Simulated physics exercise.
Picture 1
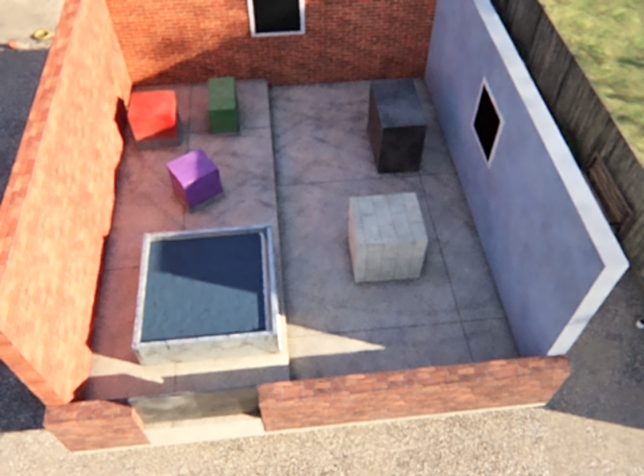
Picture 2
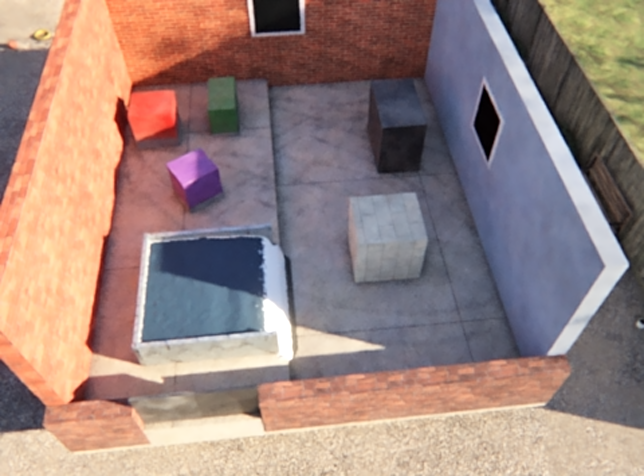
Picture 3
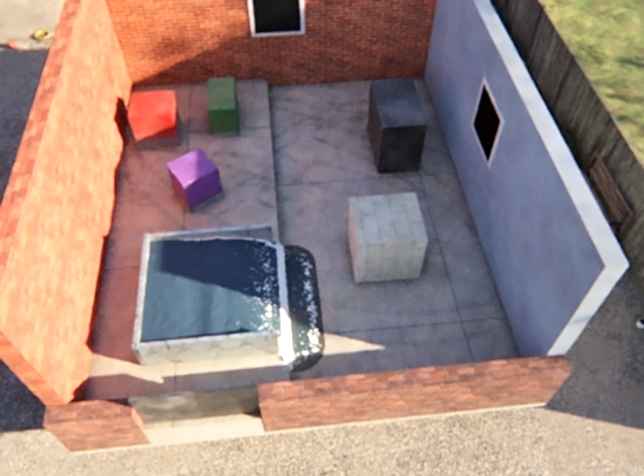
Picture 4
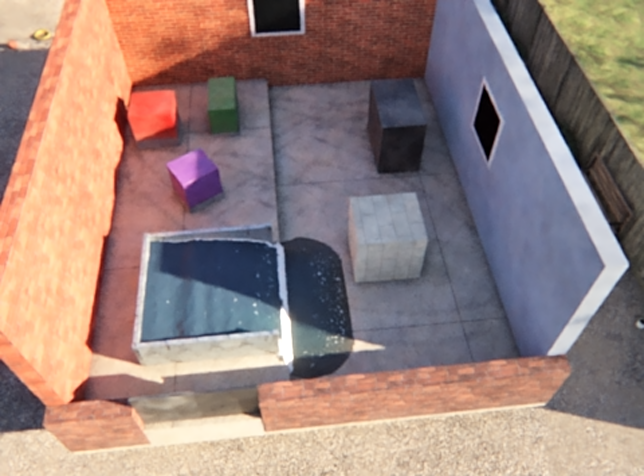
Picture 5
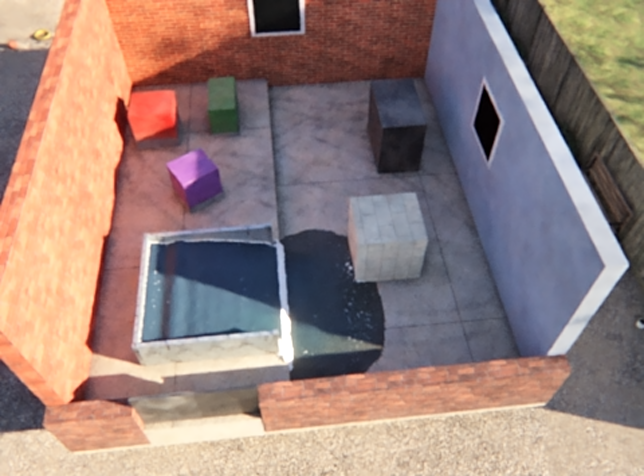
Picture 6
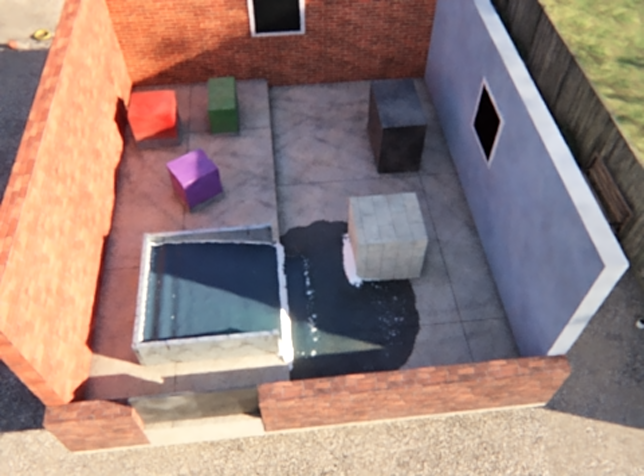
Water pours from the right side of a square tank and spreads across the paved yard.
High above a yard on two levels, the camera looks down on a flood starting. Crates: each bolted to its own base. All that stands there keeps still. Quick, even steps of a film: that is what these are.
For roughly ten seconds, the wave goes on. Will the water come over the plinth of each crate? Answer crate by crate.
The green crate: No, it stays dry. The red crate: No, it stays dry. The purple crate: No, it stays dry.
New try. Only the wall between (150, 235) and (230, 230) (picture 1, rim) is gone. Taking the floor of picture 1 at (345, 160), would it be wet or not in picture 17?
My call for that point is drenched.
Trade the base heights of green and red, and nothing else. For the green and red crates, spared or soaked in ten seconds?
Well, green stays untouched and red stays untouched then.
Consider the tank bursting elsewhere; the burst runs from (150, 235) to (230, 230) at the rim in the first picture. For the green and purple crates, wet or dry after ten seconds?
My take: The green one gets flooded, while the purple one gets flooded.
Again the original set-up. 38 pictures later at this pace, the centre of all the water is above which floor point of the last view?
Centre of the water: Near (370, 226).
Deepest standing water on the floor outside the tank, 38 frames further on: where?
I would choose the pixel (419, 87).
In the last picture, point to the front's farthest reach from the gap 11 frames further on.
Roughly (368, 132).
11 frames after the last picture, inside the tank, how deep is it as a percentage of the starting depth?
It comes to some 30 percent.
A moment on, water covers 25 % of the floor; the green crate not reached, the red crate not reached, the purple crate not reached.
Next, water covers 35 % of the floor; the green crate not reached, the red crate not reached, the purple crate not reached.
Then, water covers 55 % of the floor; the green crate not reached, the red crate not reached, the purple crate not reached.
Later, water covers 55 % of the floor; the green crate not reached, the red crate not reached, the purple crate not reached.
In the end, water covers 60 % of the floor; the green crate stayed above the water, the red crate stayed above the water, the purple crate stayed above the water.
